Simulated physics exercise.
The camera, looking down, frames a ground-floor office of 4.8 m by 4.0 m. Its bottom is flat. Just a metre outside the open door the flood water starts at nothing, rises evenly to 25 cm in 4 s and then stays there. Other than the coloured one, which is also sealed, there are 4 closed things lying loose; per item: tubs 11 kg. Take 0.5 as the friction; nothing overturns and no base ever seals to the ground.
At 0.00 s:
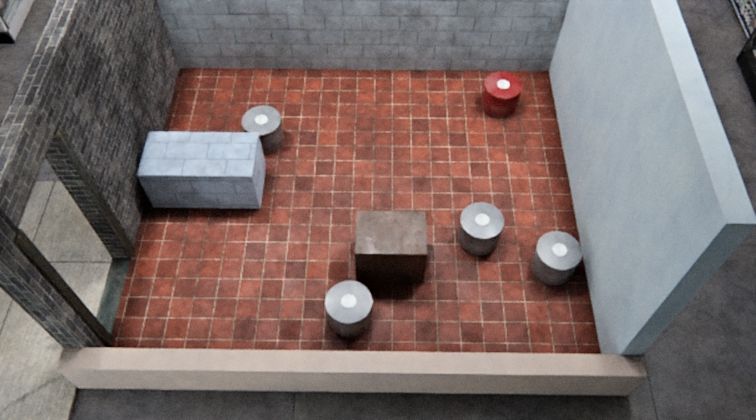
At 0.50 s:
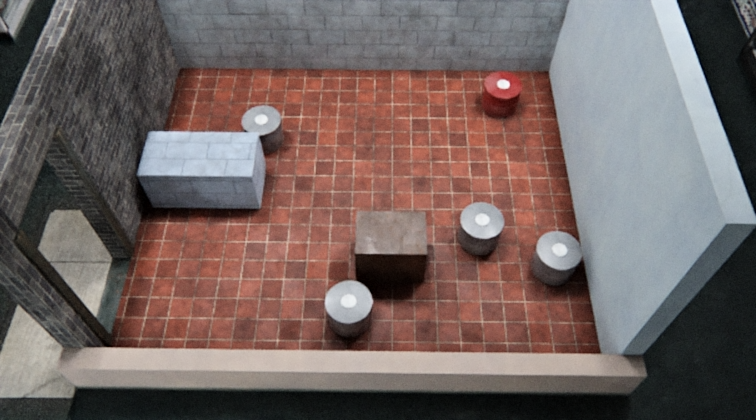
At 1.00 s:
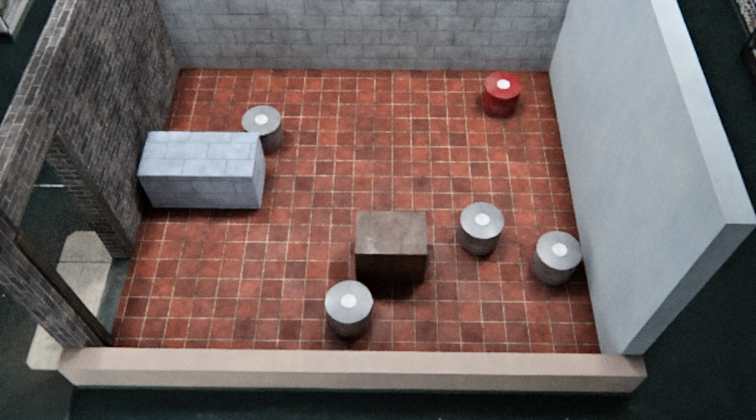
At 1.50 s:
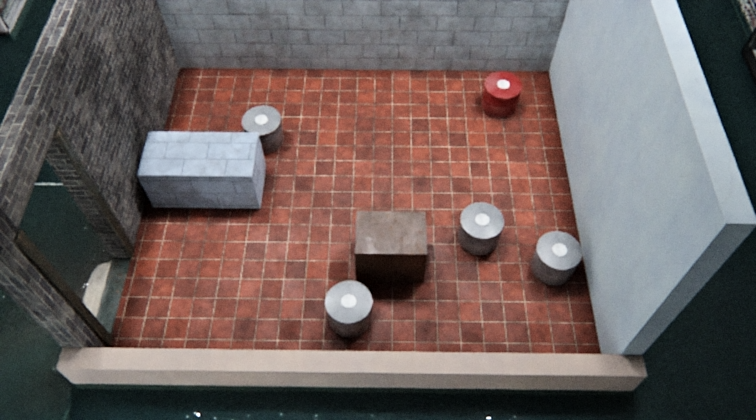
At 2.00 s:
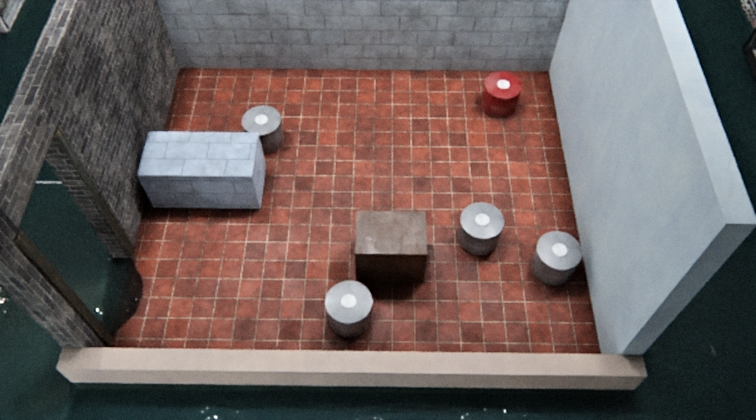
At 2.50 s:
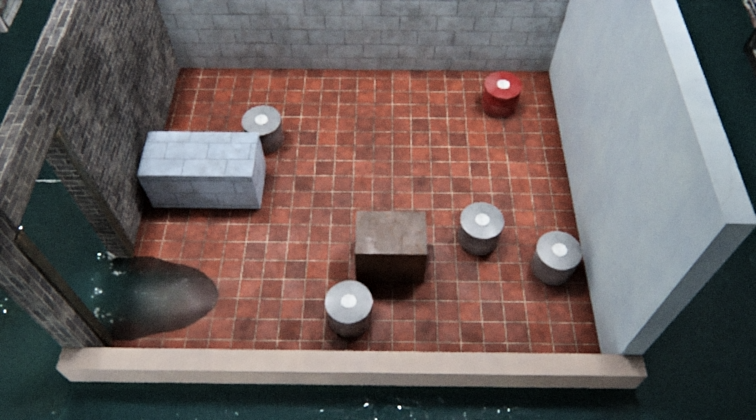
Dark water spreading over the ground outside a walled room, then entering through the left doorway onto red tiles among still tubs.
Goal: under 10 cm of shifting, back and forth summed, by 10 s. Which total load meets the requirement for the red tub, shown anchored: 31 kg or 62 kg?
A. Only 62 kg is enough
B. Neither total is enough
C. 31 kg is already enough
Answer: C.
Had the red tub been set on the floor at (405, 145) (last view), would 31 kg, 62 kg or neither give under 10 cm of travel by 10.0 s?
Here the lighter suffices.
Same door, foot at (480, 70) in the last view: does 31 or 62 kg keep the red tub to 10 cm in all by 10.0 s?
Short version: Only the heavy mass succeeds.
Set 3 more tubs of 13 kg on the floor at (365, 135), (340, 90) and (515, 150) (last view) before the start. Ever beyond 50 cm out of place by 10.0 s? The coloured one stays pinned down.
The first comes out below the threshold, the second below the threshold, the third below the threshold.
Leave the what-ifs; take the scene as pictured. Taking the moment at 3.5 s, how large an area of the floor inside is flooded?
Roughly 3.5 m2.
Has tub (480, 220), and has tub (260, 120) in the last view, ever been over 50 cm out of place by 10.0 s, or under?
So that's not as far for the first and not as far for the second.
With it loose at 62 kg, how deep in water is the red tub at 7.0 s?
Around 2 cm.
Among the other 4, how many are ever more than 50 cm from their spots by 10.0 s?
The count comes to 2.
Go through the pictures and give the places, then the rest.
In the first frame, the red tub at (503, 85) rests on the ground; 0.0 m2 under water; 0 of 5 have shifted.
In the second frame, the red tub at (503, 85), on the bottom; water covers 0.0 m2; 0 of 5 have shifted.
In the third frame, the red tub at (503, 85), on the bottom; water covers 0.0 m2; 0 of 5 have shifted.
In the fourth frame, the red tub at (503, 85), on the bottom; water covers 0.0 m2; 0 of 5 have shifted.
In the fifth frame, the red tub at (503, 85), on the bottom; water covers 0.1 m2; 0 of 5 have shifted.
In the sixth frame, the red tub at (503, 85), on the bottom; 0.6 m2 under water; 0 of 5 have shifted.
After 3.5 s the red tub would be 0 cm from its start with 31 kg and 0 cm from its start with 62 kg; 0 cm of water round it then.
After 4.5 s the red tub would be 0 cm from its start with 31 kg and 0 cm from its start with 62 kg; 0 cm of water round it then.
After 7.0 s the red tub would be 0 cm from its start with 31 kg and 0 cm from its start with 62 kg; 2 cm of water round it then.
After 10.0 s the red tub would be 1 cm from its start with 31 kg and 0 cm from its start with 62 kg; 12 cm of water round it then.
